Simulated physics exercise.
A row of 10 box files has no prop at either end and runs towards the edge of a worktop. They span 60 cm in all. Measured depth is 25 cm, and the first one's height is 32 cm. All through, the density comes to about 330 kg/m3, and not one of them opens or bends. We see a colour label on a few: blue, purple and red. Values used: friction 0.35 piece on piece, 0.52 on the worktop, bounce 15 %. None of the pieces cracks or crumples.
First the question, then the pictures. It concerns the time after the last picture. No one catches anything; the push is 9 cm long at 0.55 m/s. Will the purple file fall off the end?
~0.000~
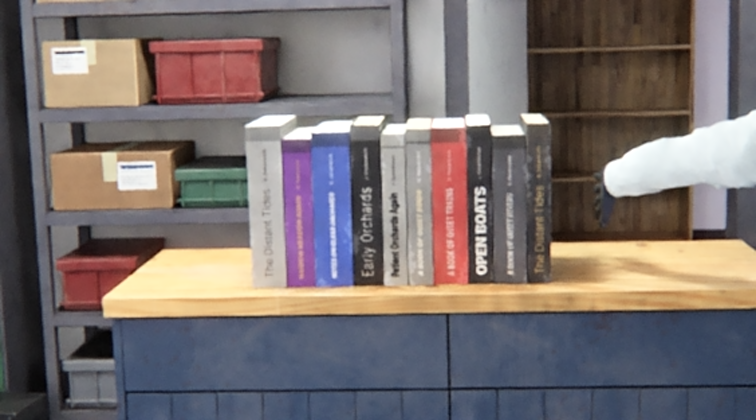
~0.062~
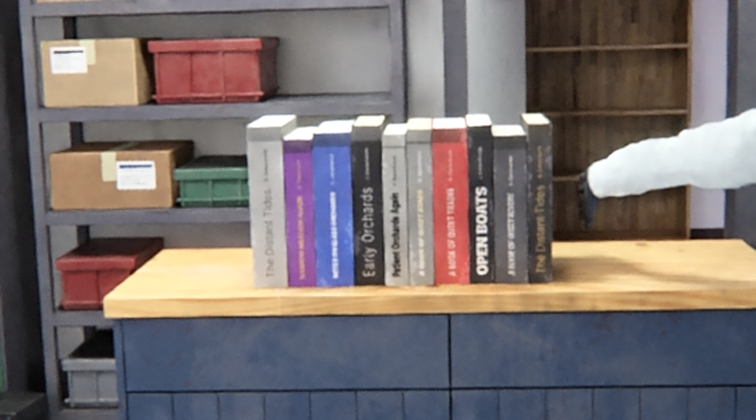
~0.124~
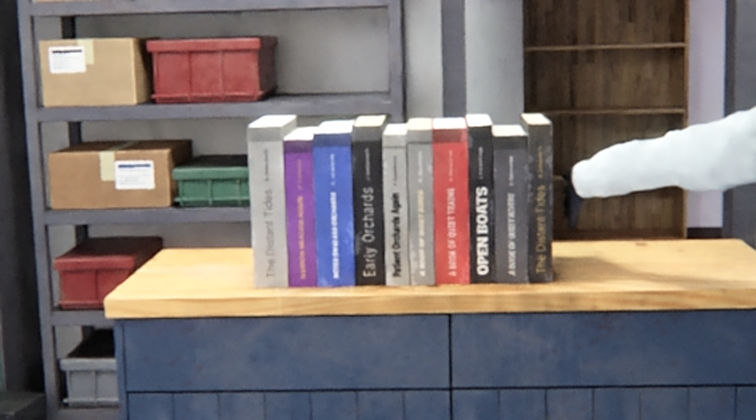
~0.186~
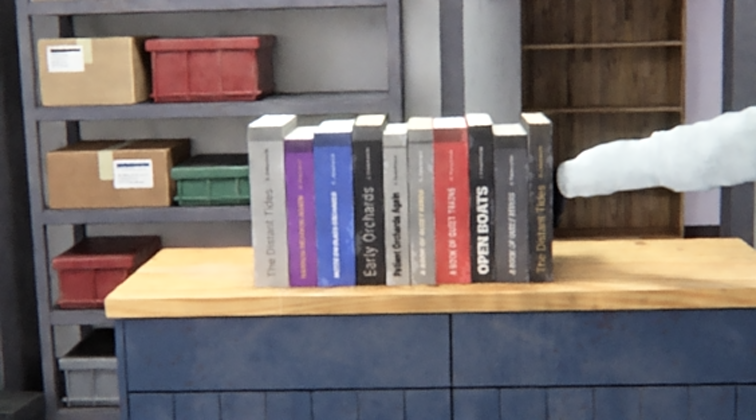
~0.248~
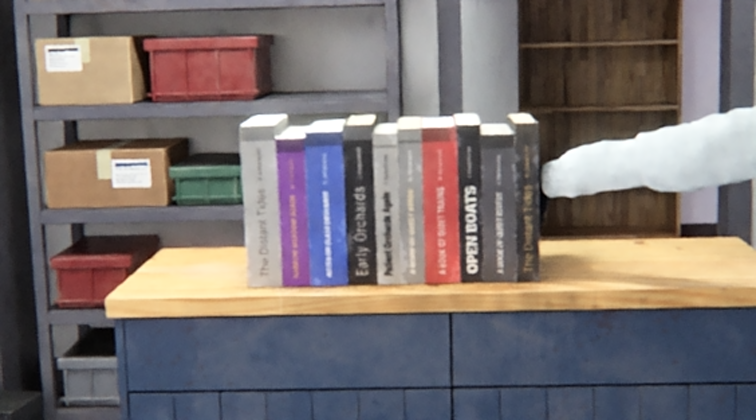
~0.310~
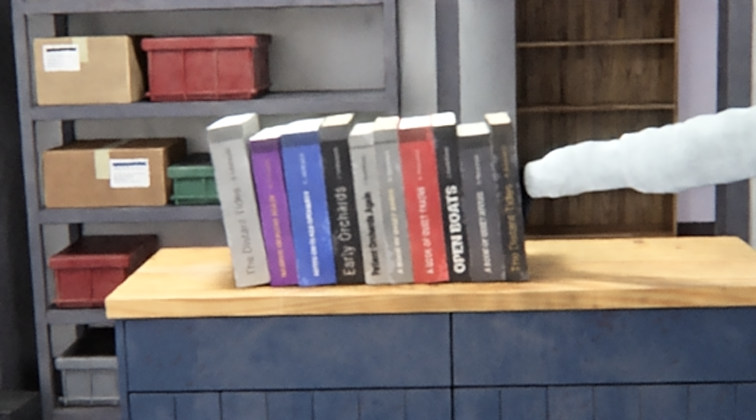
Watch the file: It hangs on.
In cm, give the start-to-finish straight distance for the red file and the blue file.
Displacement in cm - red: 10; blue: 20.
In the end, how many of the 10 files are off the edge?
The total is 0.
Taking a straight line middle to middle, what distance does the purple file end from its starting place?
Roughly 25 cm.
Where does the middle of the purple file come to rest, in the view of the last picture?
Near (195, 230).
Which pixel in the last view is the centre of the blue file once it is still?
End point in last frame: Roughly (244, 210).
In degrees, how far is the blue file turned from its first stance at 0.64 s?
Something like 30°, give or take.
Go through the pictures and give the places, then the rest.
In the first picture (places mark the middle of the side facing us; the camera moves round a little), hand (614, 186) 11 cm from the first; purple file (299, 214); blue file (332, 210); red file (450, 207); nothing disturbed.
The second picture shows hand (598, 187) 8 cm from the first; purple file (300, 214).
The third picture shows hand (582, 187) 42 mm from the first; purple file (301, 214).
The fourth picture shows hand (565, 187) 8 mm from the first; purple file (301, 213).
The fifth picture shows hand (549, 187) 26 mm in; purple file (293, 213); 2 disturbed, none off the edge.
The sixth picture shows hand (532, 187) 6 cm in; purple file (274, 212) leaning 6°; red file (423, 205) leaning 5°; blue file (308, 209) leaning 5°; steepest lean 8°, the file at (239, 206); 10 disturbed, none off the edge.
After 0.37 s, none of the 10 files off the edge, 10 disturbed; purple file leaning 11°; blue file leaning 11°.
After 0.42 s, none of the 10 files off the edge, 10 disturbed; purple file leaning 18°; blue file leaning 18°.
After 0.64 s, none of the 10 files off the edge, 10 disturbed; purple file leaning 39°; blue file leaning 34°.
At rest (1.2 s), none of the 10 files off the edge, 10 disturbed; purple file leaning 59°; blue file leaning 45°; red file leaning 31°. As the last picture would show them, middles, purple file near (195, 230), blue file near (243, 210).
